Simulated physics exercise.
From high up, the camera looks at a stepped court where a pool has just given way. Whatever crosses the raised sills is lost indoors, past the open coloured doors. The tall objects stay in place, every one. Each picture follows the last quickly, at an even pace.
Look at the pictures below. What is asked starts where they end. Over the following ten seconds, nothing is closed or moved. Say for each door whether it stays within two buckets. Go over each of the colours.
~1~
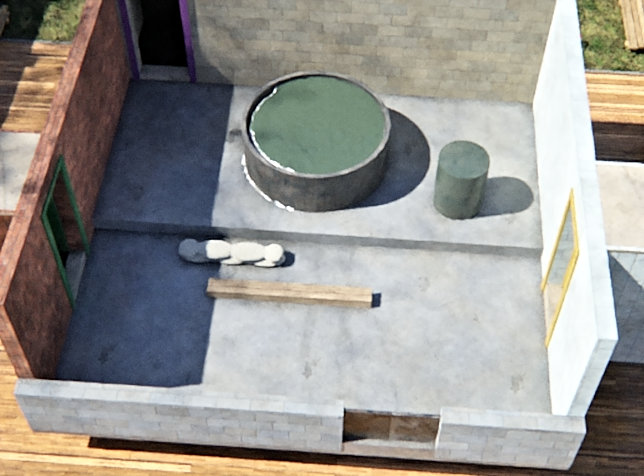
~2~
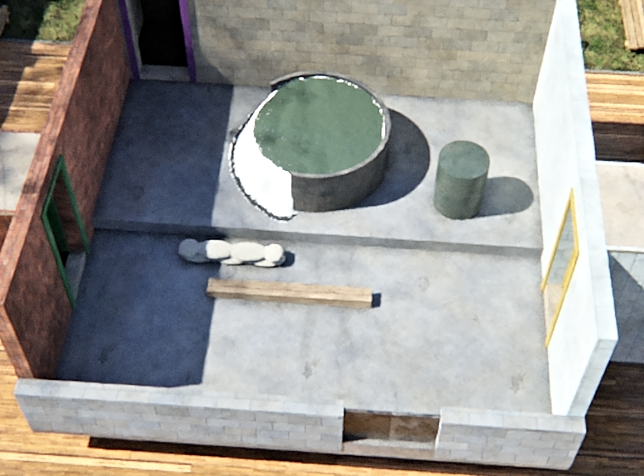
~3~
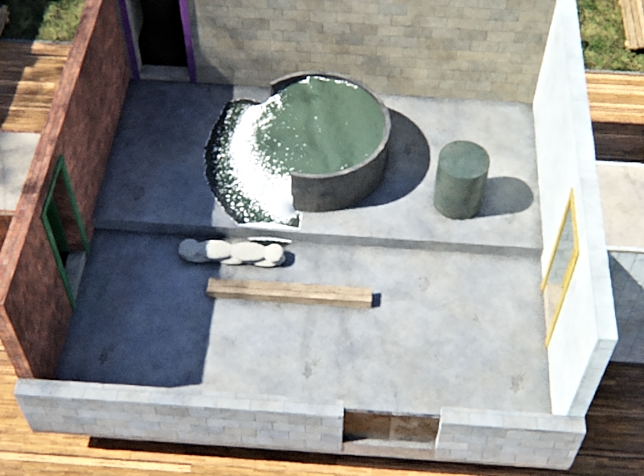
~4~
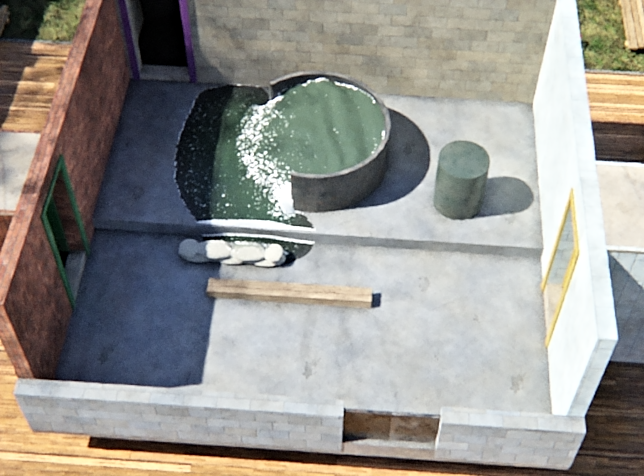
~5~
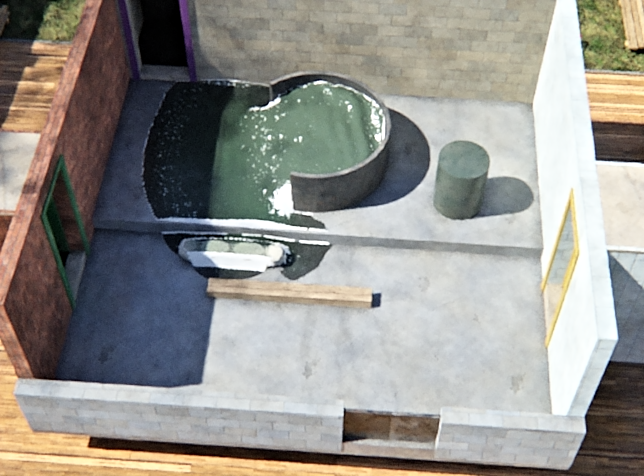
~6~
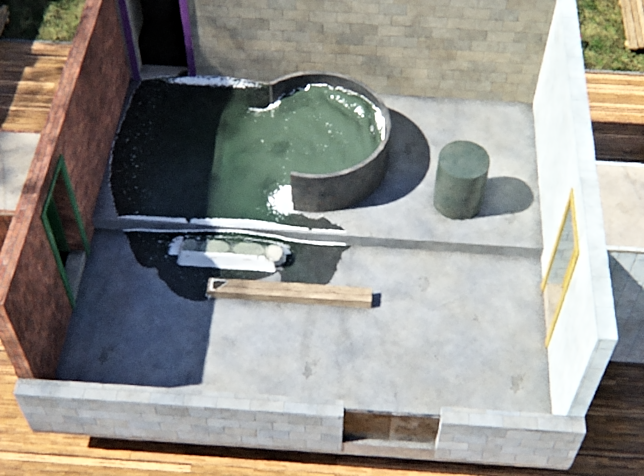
In the end the green door tops two buckets; the purple door tops two buckets; the yellow door does not top two buckets.
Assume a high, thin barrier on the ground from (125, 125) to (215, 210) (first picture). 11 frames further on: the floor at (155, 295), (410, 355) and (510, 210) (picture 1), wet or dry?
Outcome per location, in sequence: Soaking, unsoaked, unsoaked.
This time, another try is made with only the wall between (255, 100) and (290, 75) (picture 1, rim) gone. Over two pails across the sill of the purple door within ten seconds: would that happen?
I reckon the purple door exceeds it.
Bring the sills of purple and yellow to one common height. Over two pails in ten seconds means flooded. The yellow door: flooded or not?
Yellow: Swamped.
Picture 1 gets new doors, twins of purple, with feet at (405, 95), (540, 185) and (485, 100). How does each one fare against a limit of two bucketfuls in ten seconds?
Below; below; below.
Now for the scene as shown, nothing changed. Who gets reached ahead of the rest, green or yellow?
Answer: The door marked green.
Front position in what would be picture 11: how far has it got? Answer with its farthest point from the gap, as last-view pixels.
My guess is roughly (63, 350).
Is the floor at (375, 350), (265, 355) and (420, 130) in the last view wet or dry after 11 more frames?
Point 1: Not wet; point 2: Not wet; point 3: Not wet.
A moment on, water covers 30 % of the floor; the green door under two buckets in, the purple door under two buckets in, the yellow door not reached.
Next, water covers 40 % of the floor; the green door over two buckets in, the purple door over two buckets in, the yellow door not reached.
Then, water covers 55 % of the floor; the green door over two buckets in, the purple door far over two buckets in, the yellow door not reached.
Later, water covers 80 % of the floor; the green door over two buckets in, the purple door far over two buckets in, the yellow door wet at the sill, nothing in.
In the end, water covers 80 % of the floor; the green door over two buckets in, the purple door far over two buckets in, the yellow door wet at the sill, nothing in.
